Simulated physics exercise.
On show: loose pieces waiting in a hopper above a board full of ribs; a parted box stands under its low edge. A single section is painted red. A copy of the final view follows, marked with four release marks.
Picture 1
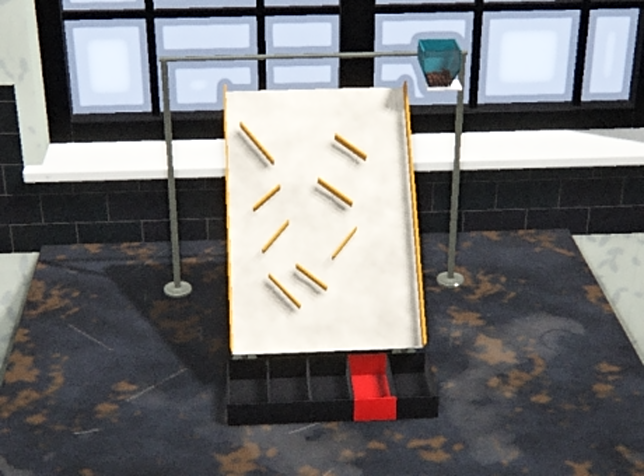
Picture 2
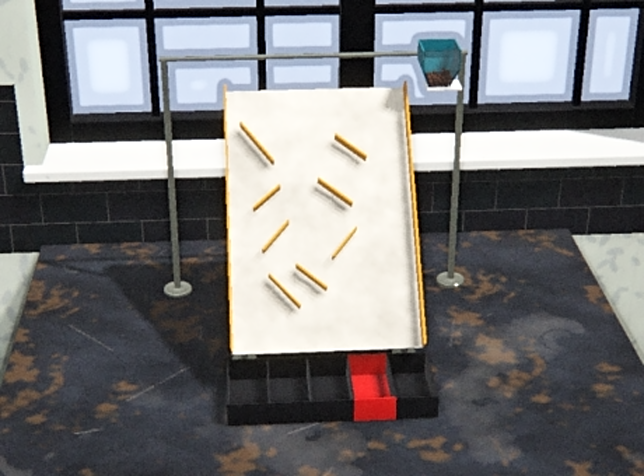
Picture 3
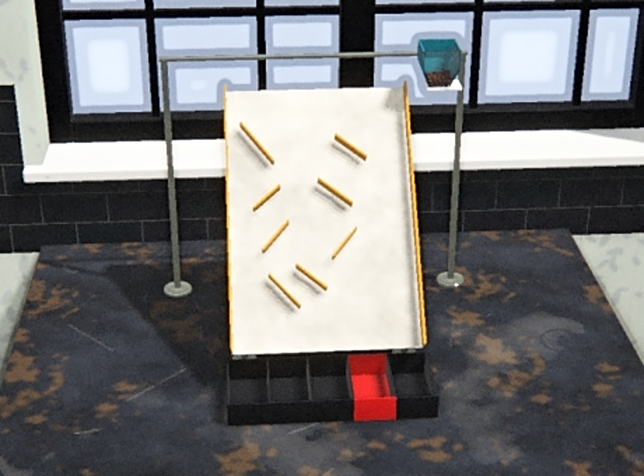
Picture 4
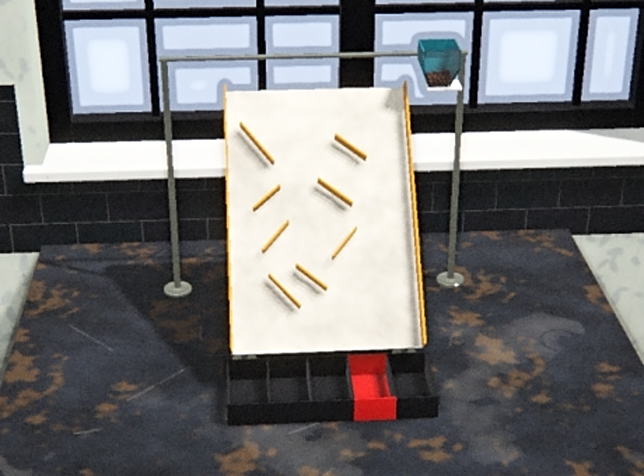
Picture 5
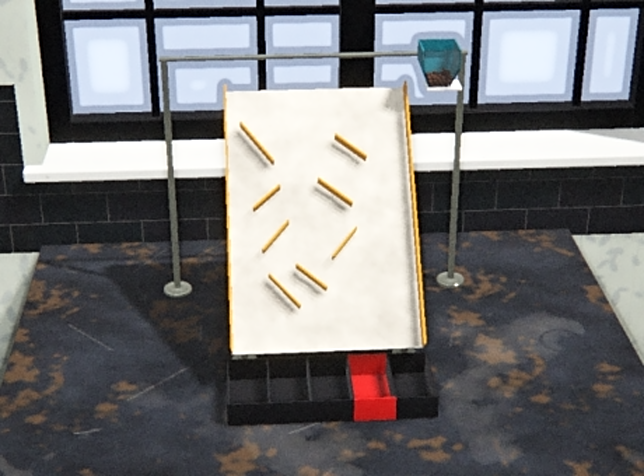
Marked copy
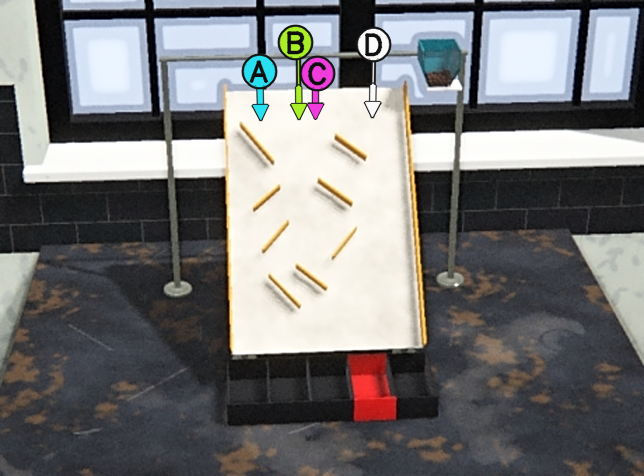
A white board with slanted wooden ribs stood above a black divided box with one red section, while a teal hopper holding small dark pieces sat at the upper right, and nothing visibly moved.
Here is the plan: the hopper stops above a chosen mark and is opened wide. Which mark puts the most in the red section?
Use mark A.
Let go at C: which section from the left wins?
The fifth.
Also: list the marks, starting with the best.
The order is A, B, C, D.
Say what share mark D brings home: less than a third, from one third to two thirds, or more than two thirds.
It is less than a third.
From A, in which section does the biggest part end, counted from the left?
The fourth from the left.
On the marked copy, mark A meets the board at (260, 114); mark B meets the board at (298, 113); mark C meets the board at (315, 113); mark D meets the board at (372, 111).
With A, the bulk in the red section, close to a quarter in other sections.
With B, close to half in the red section, close to half in other sections.
With C, close to a quarter in the red section, the bulk in other sections.
With D, only a few in the red section, all but a few in other sections, a small share outside the box.
